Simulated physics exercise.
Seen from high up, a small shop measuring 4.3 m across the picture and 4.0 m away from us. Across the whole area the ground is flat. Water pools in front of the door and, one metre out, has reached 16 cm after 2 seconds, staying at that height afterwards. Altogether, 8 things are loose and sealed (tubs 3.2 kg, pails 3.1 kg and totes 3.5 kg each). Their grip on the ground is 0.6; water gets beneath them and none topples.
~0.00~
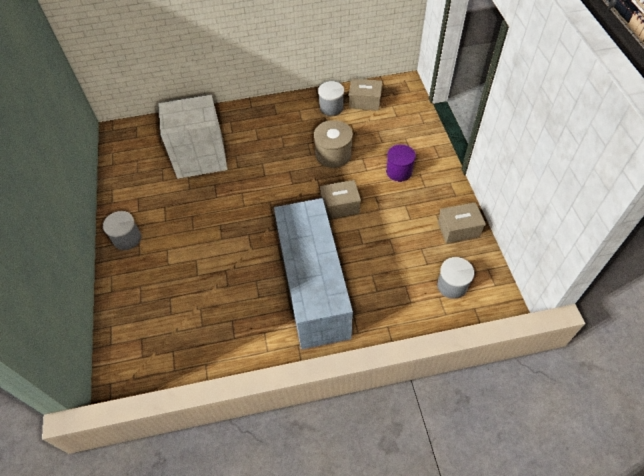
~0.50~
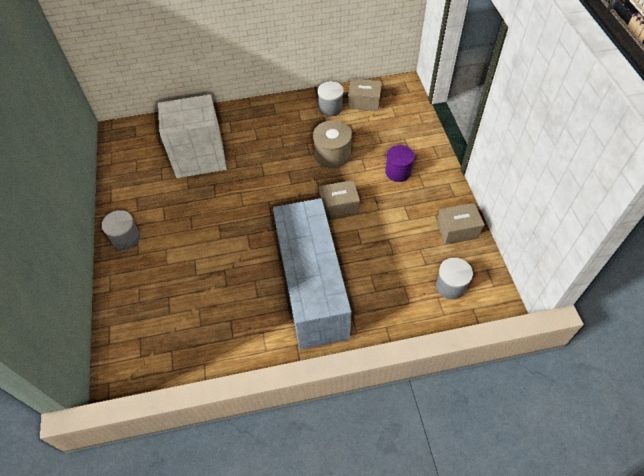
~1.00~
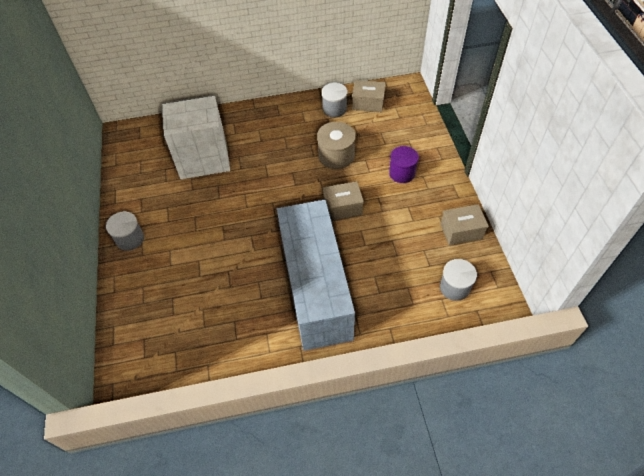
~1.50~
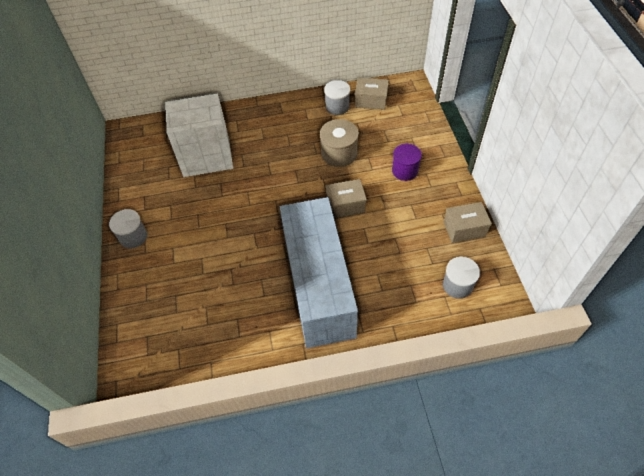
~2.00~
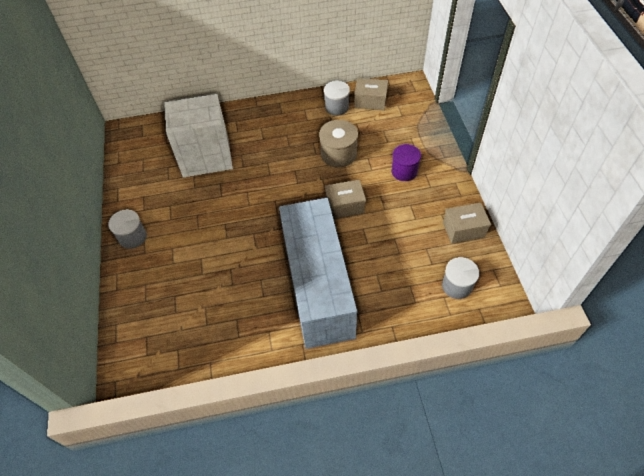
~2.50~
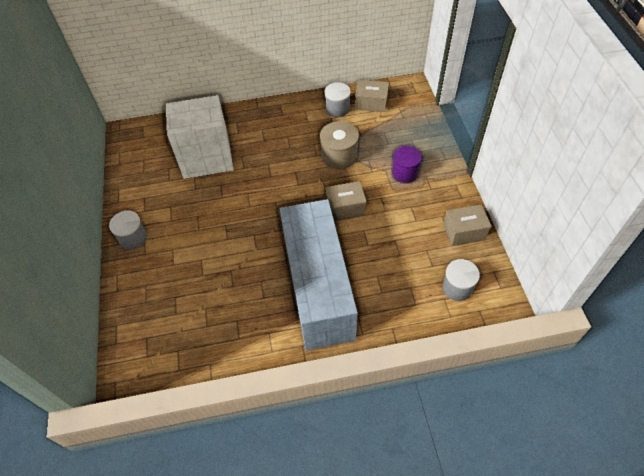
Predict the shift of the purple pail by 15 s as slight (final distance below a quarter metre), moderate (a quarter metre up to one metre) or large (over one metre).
My guess: It's a bit away from its start.
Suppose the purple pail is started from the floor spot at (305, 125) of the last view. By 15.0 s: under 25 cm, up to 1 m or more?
I'd say it goes a long distance.
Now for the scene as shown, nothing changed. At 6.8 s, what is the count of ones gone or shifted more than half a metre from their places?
Answer: 5.
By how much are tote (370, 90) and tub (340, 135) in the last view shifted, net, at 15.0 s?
Respectively 300 and 300 centimetres.
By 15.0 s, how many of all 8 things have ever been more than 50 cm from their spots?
That comes to 8.
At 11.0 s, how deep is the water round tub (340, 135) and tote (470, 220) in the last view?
Roughly 9 and 2 cm.
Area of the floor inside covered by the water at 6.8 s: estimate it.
Some 14 m2.
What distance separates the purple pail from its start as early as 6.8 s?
Some 200 cm from the start.
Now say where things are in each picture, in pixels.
The first frame shows the purple pail at (402, 155), on the bottom; water covers 0.0 m2; 0 of 8 have shifted.
The second frame shows the purple pail at (401, 155) rests on the ground; 0.0 m2 under water; 0 of 8 have shifted.
The third frame shows the purple pail at (405, 156) rests on the ground; 0.0 m2 under water; 0 of 8 have shifted.
The fourth frame shows the purple pail at (407, 154) rests on the ground; water covers 0.0 m2; 0 of 8 have shifted.
The fifth frame shows the purple pail at (407, 154) rests on the ground; water covers 0.3 m2; 0 of 8 have shifted.
The sixth frame shows the purple pail at (408, 156) rests on the ground; water covers 1.1 m2; 0 of 8 have shifted.
After 3.5 s the purple pail is near (377, 194), 0.7 m from its start, aground; 0 afloat.
After 6.8 s the purple pail is near (395, 309), 1.9 m from its start, aground; 5 afloat.
After 11.0 s the purple pail is near (484, 305), 2.0 m from its start, aground; 5 afloat.
After 15.0 s the purple pail is near (451, 163), 0.5 m from its start, afloat; 8 afloat.
